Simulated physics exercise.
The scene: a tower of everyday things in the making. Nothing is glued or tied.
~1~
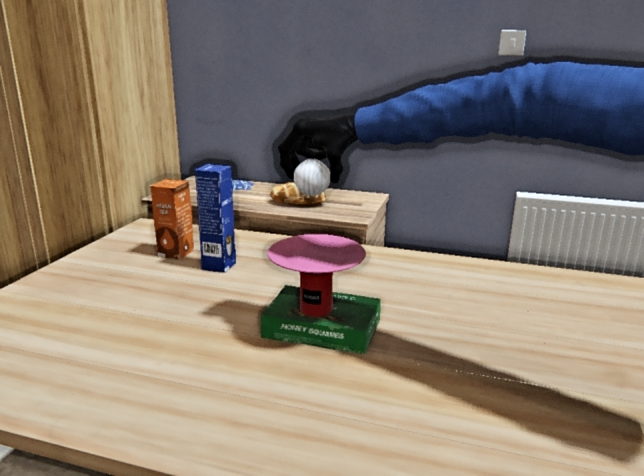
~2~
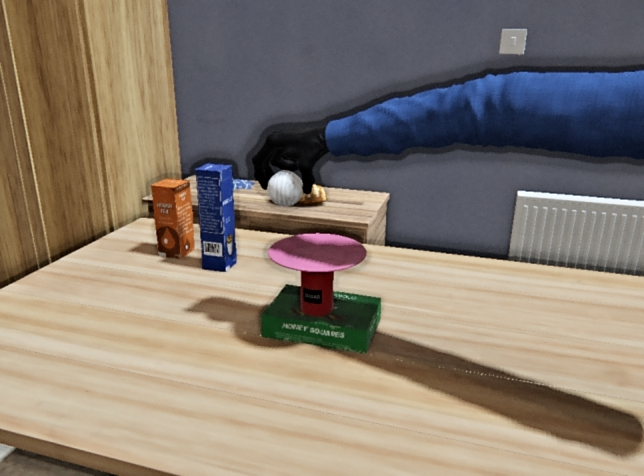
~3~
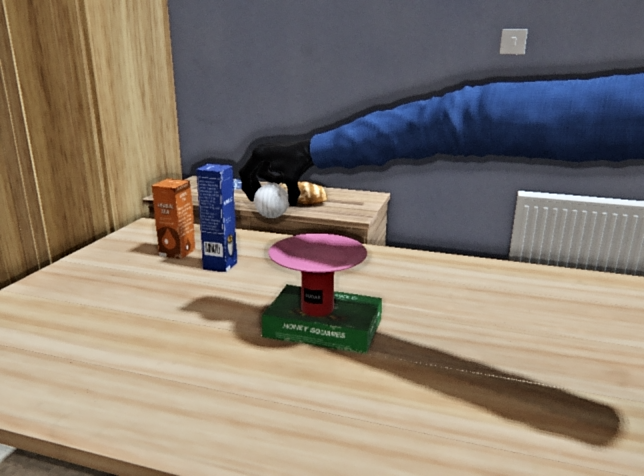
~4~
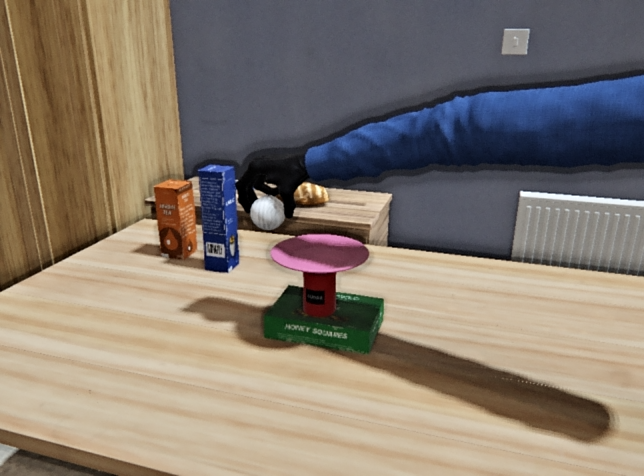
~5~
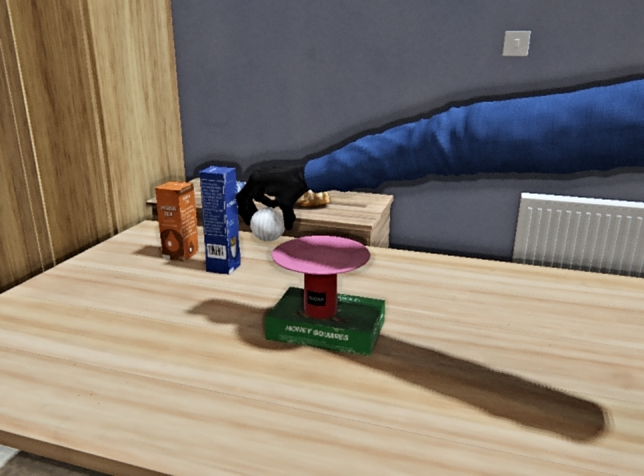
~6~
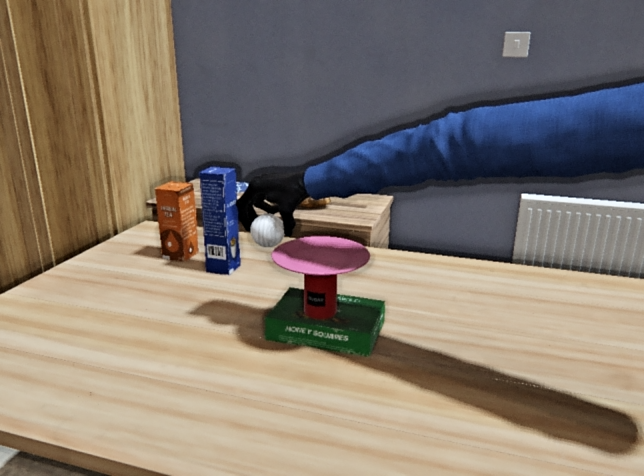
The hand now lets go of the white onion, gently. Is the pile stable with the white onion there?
Outcome: The pile loses its balance.
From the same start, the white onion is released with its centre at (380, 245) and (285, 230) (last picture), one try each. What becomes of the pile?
First, it gives way; second, it keeps its balance.
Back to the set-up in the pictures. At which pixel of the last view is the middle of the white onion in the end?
At about (237, 307).
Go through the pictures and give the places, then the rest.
In the first picture, on its way; white onion (312, 177); orange carton (173, 219).
In the second picture, on its way; white onion (285, 189); pink plate (317, 255).
In the third picture, on its way; white onion (272, 200); green packet (324, 317).
In the fourth picture, on its way; white onion (268, 213); red jar (320, 285).
In the fifth picture, on its way; white onion (268, 224); blue carton (221, 221).
In the sixth picture, in place under the hand; white onion (268, 231); orange carton (178, 221).
Then, 0.30 s on from there, white onion now fallen.
Then, 0.80 s on from there, nothing new.
In the end, fallen, white onion; the other 5 unmoved. At the end, from the last picture's camera, white onion near (237, 307). The pile comes apart.
